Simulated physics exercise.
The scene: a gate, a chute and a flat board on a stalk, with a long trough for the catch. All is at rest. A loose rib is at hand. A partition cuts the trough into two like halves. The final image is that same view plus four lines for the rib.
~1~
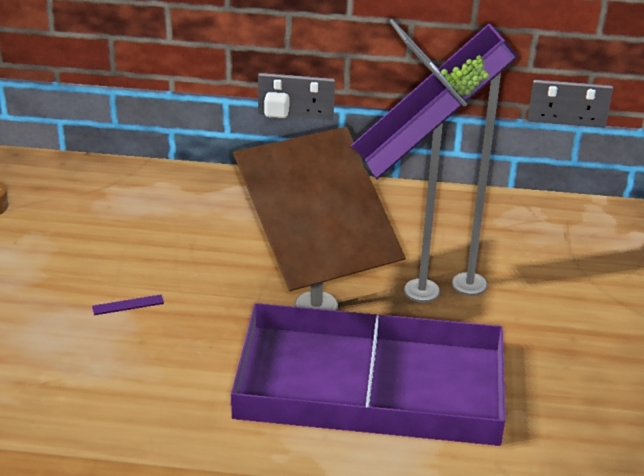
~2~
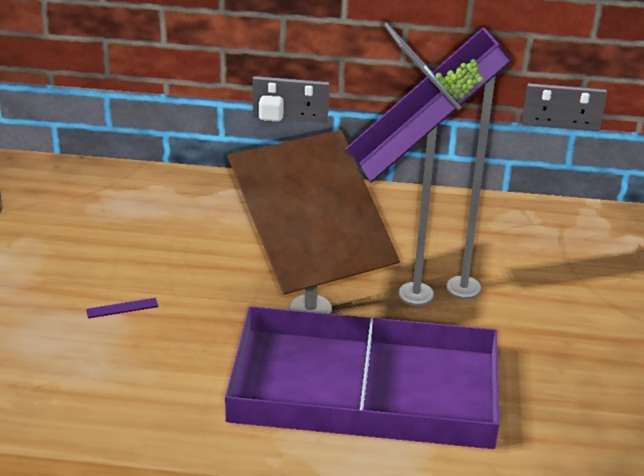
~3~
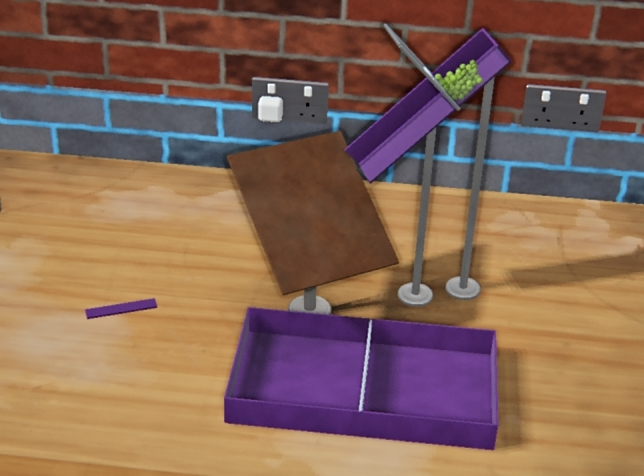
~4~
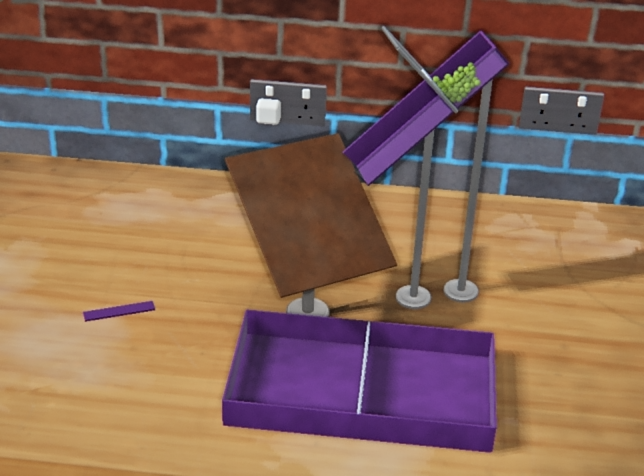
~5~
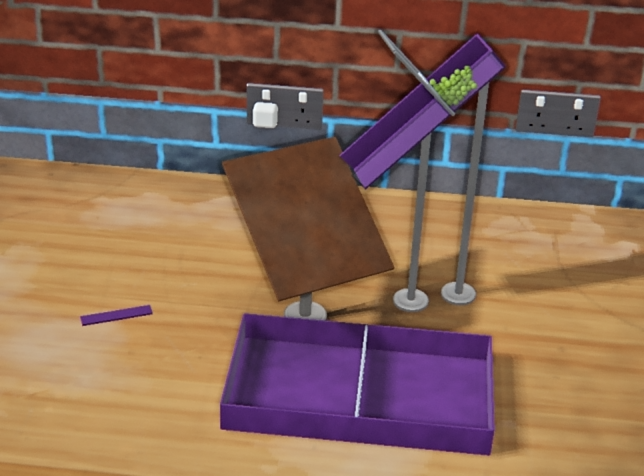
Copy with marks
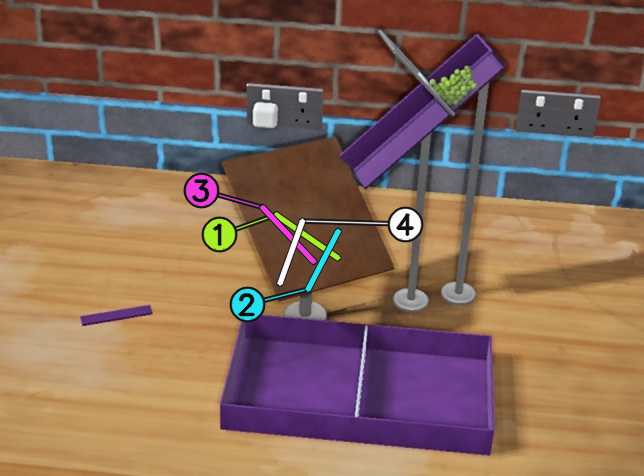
A purple trough sits below a tilted brown board and a chute of peas, all motionless.
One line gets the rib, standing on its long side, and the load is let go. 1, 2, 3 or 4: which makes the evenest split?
Line 3.
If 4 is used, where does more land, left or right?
The left half.
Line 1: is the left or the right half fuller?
More lands on the right.
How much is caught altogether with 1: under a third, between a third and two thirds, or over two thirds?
It is over two thirds.
On the marked copy, line 1 from (276, 214) to (337, 257); line 2 from (338, 231) to (308, 289); line 3 from (262, 207) to (313, 261); line 4 from (302, 221) to (280, 283).
For line 1, of what is caught, a stray few in the left half, nearly all in the right.
For line 2, of what is caught, nearly all in the left half, a small part in the right.
For line 3, of what is caught, about half in the left half, about half in the right.
For line 4, of what is caught, nearly all in the left half, a small part in the right.
